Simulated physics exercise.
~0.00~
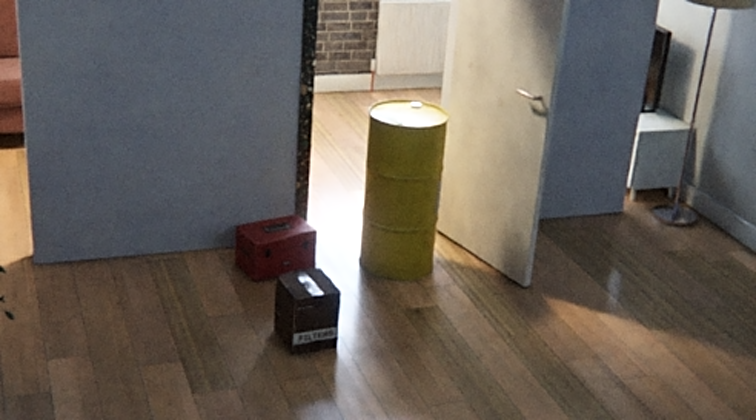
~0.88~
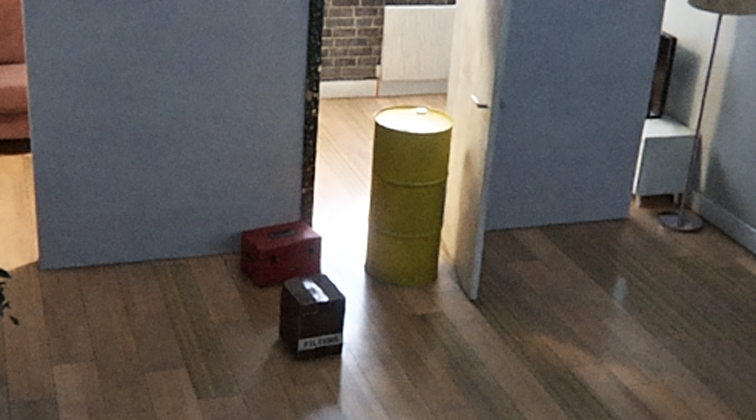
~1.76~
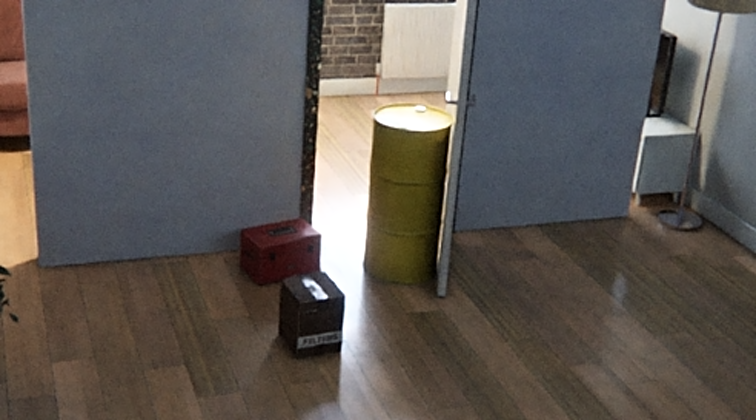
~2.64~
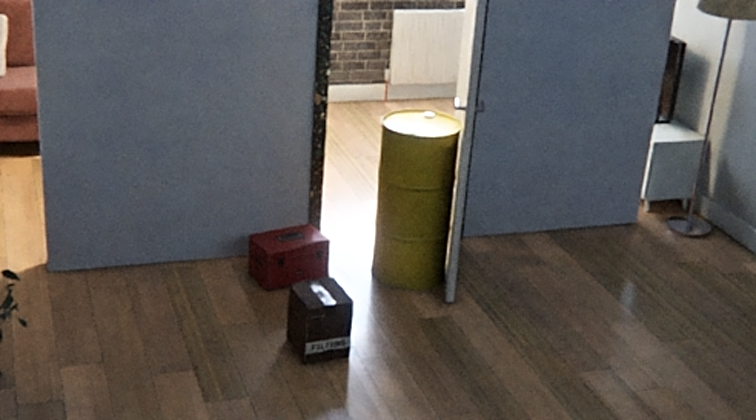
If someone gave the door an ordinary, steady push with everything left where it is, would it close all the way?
No, the door would stop short of closing, because the yellow drum is standing in its way.
A pale door swung partway toward closed beside a yellow drum standing in the doorway, while a red toolbox and a small dark box sat still on the wooden floor. It ended still well open, its edge right by the drum.
